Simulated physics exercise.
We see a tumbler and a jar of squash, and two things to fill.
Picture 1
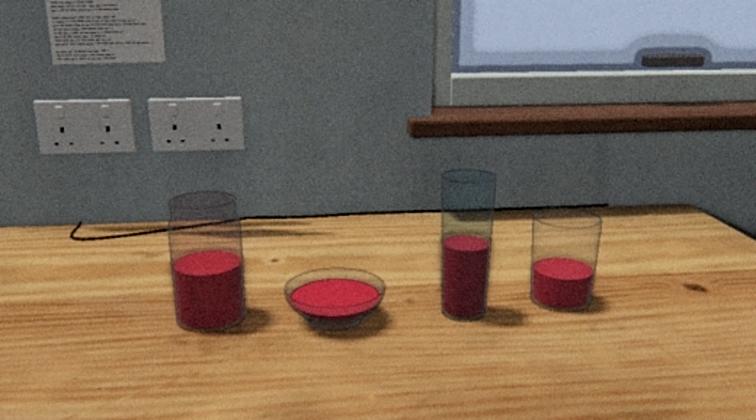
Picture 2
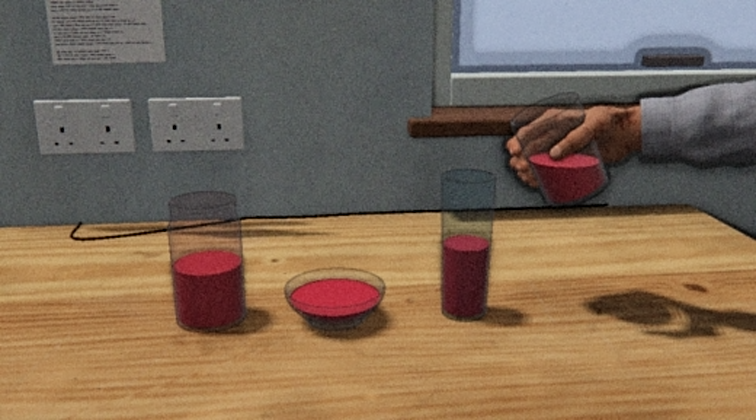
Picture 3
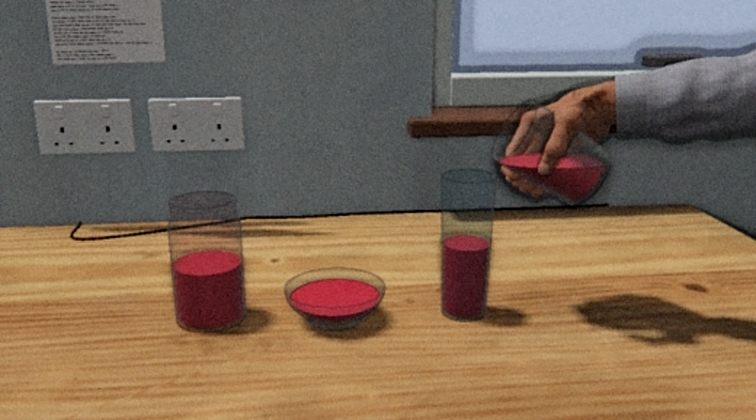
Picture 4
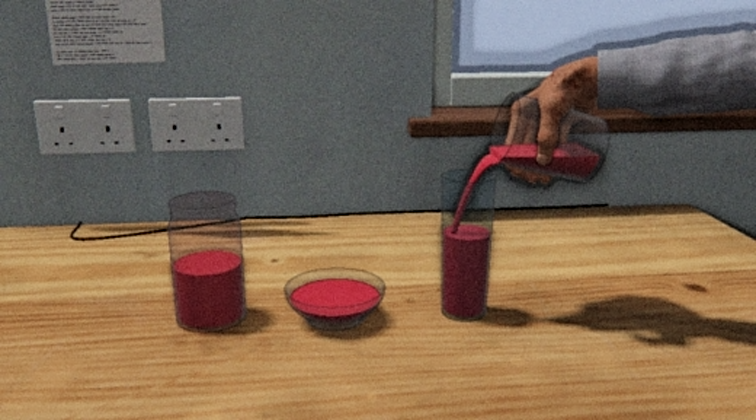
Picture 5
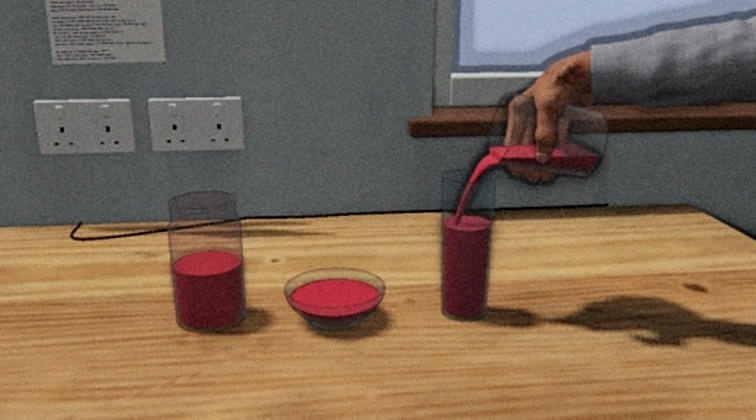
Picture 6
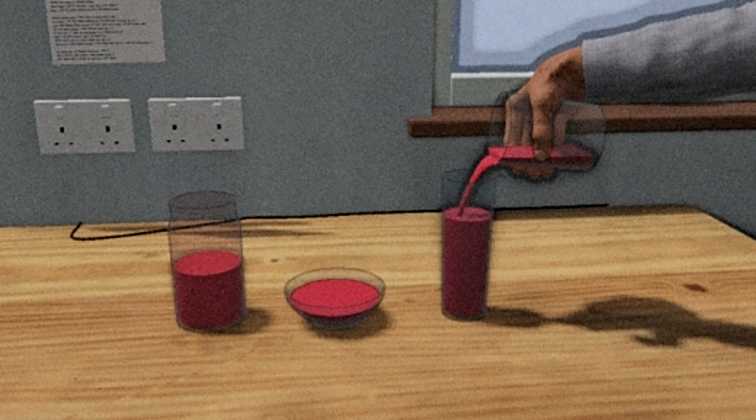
We see four clear containers of red liquid on a wooden top; a hand lifts the tumbler on the right, carries it left over the tall glass, and tips it so a stream pours in and the level rises.
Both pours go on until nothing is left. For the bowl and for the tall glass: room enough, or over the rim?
Left, the bowl runs over; right, the tall glass takes it all.
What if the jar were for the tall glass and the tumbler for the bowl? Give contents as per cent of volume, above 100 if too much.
Near 120 and 100 in a hundred.
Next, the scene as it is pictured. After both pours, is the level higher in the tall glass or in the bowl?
The tall glass on the right.
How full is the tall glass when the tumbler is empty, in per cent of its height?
Some 85 per cent.
Soon after, the tall glass is about three quarters full.
Later, the tall glass is nearly full.
In the end, the bowl is full to the brim and has run over; the tall glass is nearly full.
